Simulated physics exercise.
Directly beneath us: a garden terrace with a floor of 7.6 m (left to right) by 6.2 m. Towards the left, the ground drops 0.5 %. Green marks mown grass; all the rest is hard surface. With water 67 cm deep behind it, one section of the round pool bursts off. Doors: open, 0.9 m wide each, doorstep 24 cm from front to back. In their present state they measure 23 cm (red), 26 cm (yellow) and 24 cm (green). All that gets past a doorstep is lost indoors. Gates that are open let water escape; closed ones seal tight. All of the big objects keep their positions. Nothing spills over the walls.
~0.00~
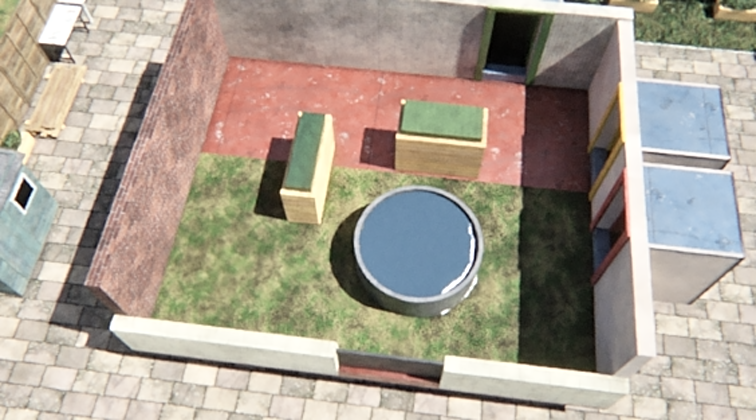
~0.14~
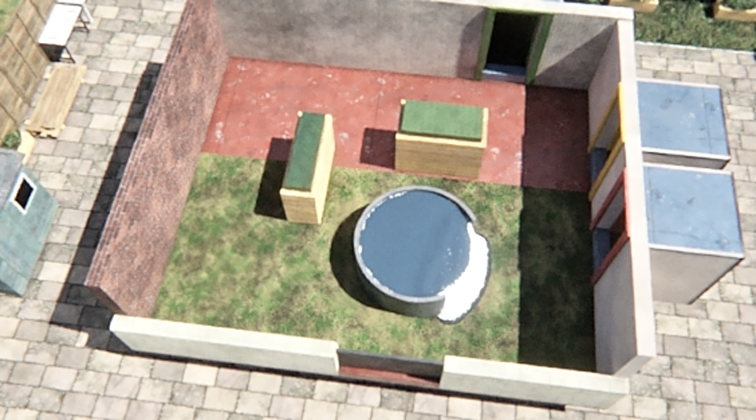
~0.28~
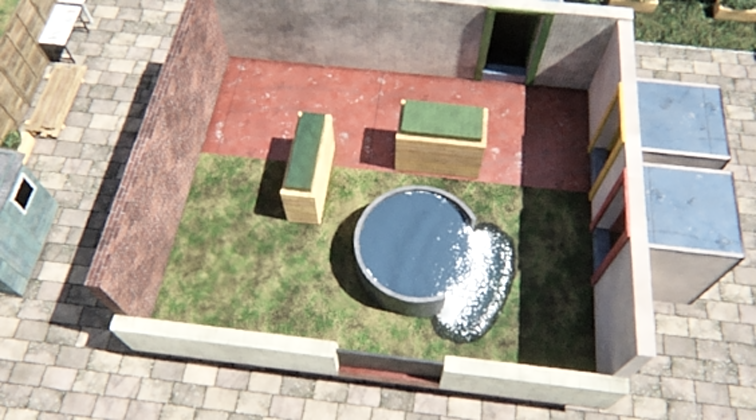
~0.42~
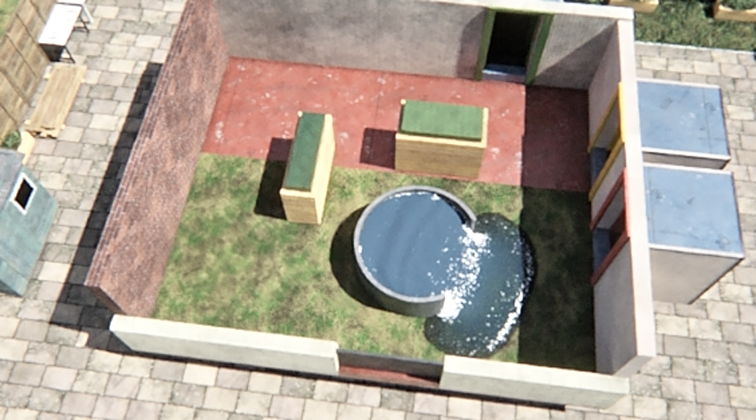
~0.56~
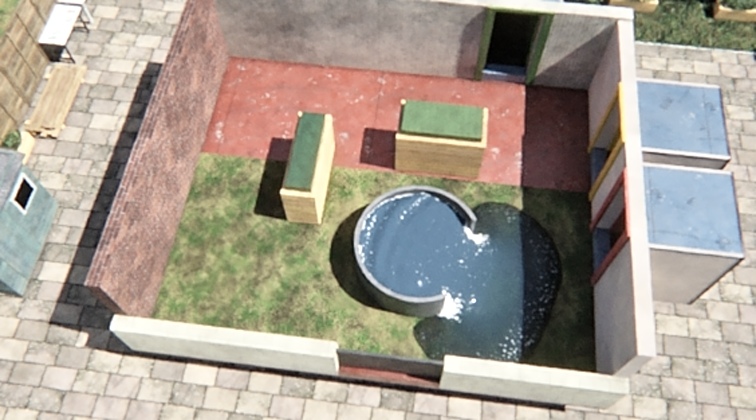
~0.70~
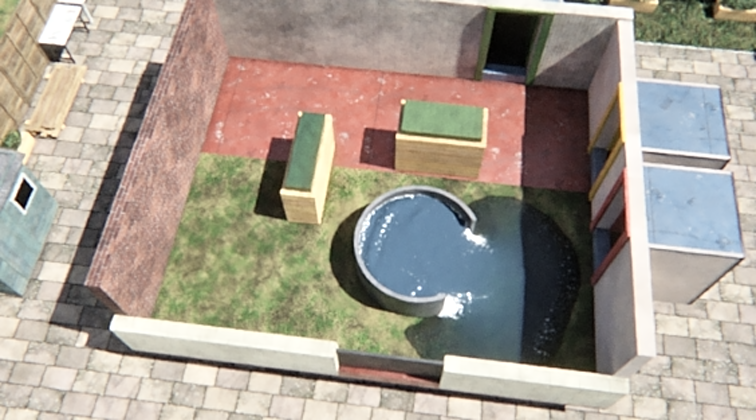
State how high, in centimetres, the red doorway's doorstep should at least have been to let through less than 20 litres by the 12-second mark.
At least some 19 cm.
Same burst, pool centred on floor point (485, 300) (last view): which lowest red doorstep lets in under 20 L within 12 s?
Then roughly 17 cm.
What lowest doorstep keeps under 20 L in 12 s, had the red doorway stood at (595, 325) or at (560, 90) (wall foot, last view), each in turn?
Roughly 27 and 11.0 cm.
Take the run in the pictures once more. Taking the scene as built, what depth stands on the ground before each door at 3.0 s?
Depth at red 20 cm, at yellow 8 cm, at green 0 cm.
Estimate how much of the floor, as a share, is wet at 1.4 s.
Approximately 20 % of the floor.
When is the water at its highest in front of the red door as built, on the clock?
Approximately 1.8 s.
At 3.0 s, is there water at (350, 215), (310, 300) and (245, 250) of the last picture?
Untouched; untouched; untouched.
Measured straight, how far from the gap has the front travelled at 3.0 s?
5.0 metres.
After 1.4 s water covers 20 % of the floor, deepest (41 cm) near (595, 388); 22 cm at the red door, 0 litres in over its 23 cm doorstep.
After 3.0 s water covers 30 % of the floor, deepest (26 cm) near (510, 296); 20 cm at the red door, 4 litres in over its 23 cm doorstep.
After 12.0 s water covers 100 % of the floor, deepest (10 cm) near (224, 78); 6 cm at the red door, 5 litres in over its 23 cm doorstep.
At the red door as built, the water arrived by 0.9 s and peaked near 27 cm at 1.8 s.
Run again over the same 12 s with other heights there, 32 litres in over 17 cm, 5 litres over 23 cm. The limit of 20 litres is kept from about 19 cm up.
